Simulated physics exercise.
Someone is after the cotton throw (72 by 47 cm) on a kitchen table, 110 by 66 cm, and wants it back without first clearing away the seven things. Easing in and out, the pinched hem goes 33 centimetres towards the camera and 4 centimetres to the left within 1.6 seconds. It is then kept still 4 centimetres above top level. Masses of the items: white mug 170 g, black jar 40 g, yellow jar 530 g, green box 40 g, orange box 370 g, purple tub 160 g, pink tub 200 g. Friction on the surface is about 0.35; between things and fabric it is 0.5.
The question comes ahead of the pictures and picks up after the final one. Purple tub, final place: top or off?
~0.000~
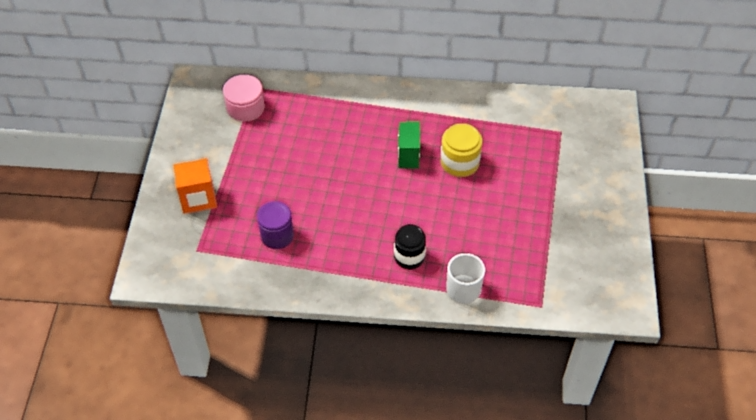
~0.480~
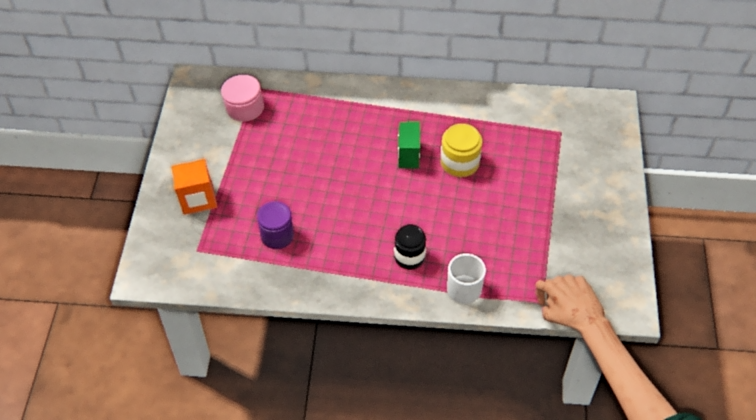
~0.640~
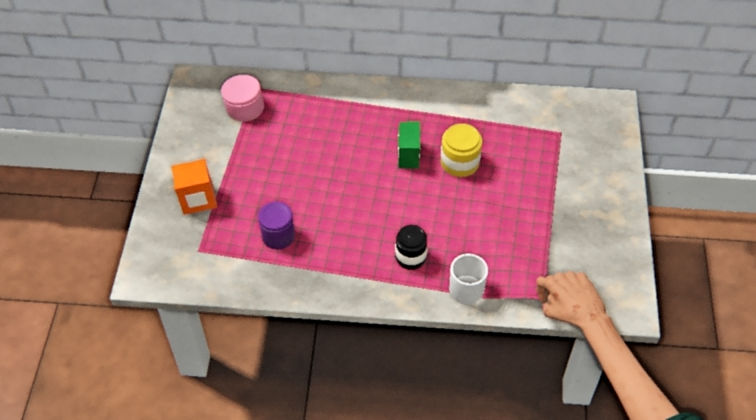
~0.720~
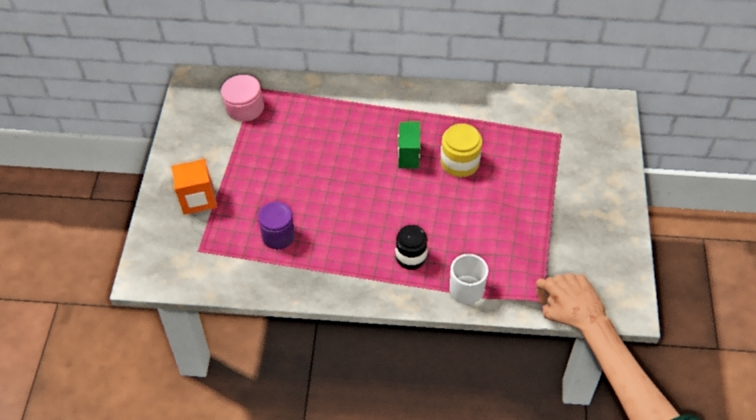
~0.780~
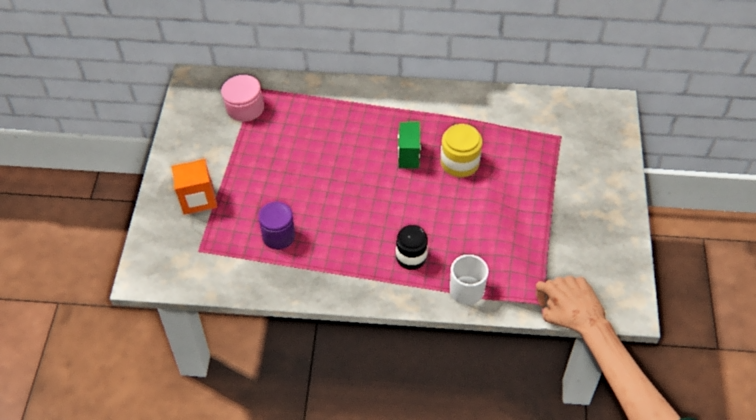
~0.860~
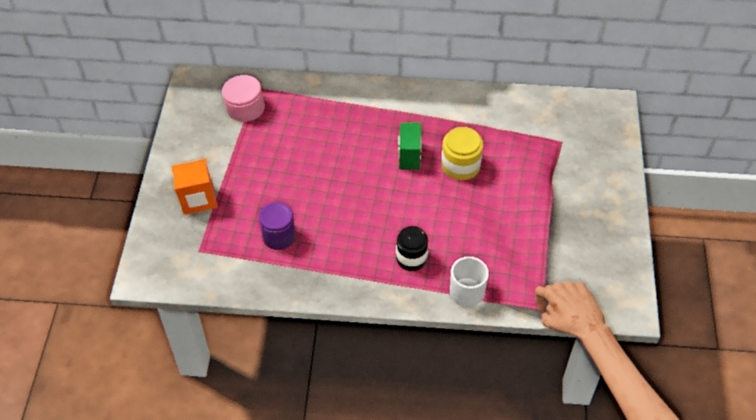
Most likely it never leaves the surface.
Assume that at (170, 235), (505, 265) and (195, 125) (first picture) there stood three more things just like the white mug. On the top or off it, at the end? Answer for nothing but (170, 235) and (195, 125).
In order: Holds on; holds on.
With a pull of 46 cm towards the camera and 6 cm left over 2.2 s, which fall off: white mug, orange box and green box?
Then white mug is lost over the edge, orange box holds on and green box is lost over the edge.
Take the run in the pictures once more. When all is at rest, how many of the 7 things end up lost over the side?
That gives 1.
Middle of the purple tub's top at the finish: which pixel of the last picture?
End position in the last picture: Approx. (298, 271).
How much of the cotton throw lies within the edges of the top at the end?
Share within the edges: Approx. 70 %.
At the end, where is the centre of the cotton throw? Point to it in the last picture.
I'd point to about (427, 275).
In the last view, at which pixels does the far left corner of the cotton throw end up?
It settles at roughly (349, 133).
By 1.2 s, 95 % of the cotton throw is still over the top; purple tub 3 cm off its start, white mug 11 cm off its start, yellow jar 9 cm off its start.
By 1.5 s, 90 % of the cotton throw is still over the top; purple tub 7 cm off its start, white mug over the edge, yellow jar 20 cm off its start.
By 1.9 s, 75 % of the cotton throw is still over the top; purple tub 12 cm off its start at (295, 259), yellow jar 29 cm off its start at (511, 244), white mug over the edge.
By 2.2 s, 70 % of the cotton throw is still over the top; purple tub 15 cm off its start, yellow jar 33 cm off its start, green box 29 cm off its start.
By 3.8 s, 70 % of the cotton throw is still over the top; purple tub 15 cm off its start at (298, 271), yellow jar 33 cm off its start at (516, 262), green box 30 cm off its start at (467, 239), white mug over the edge.
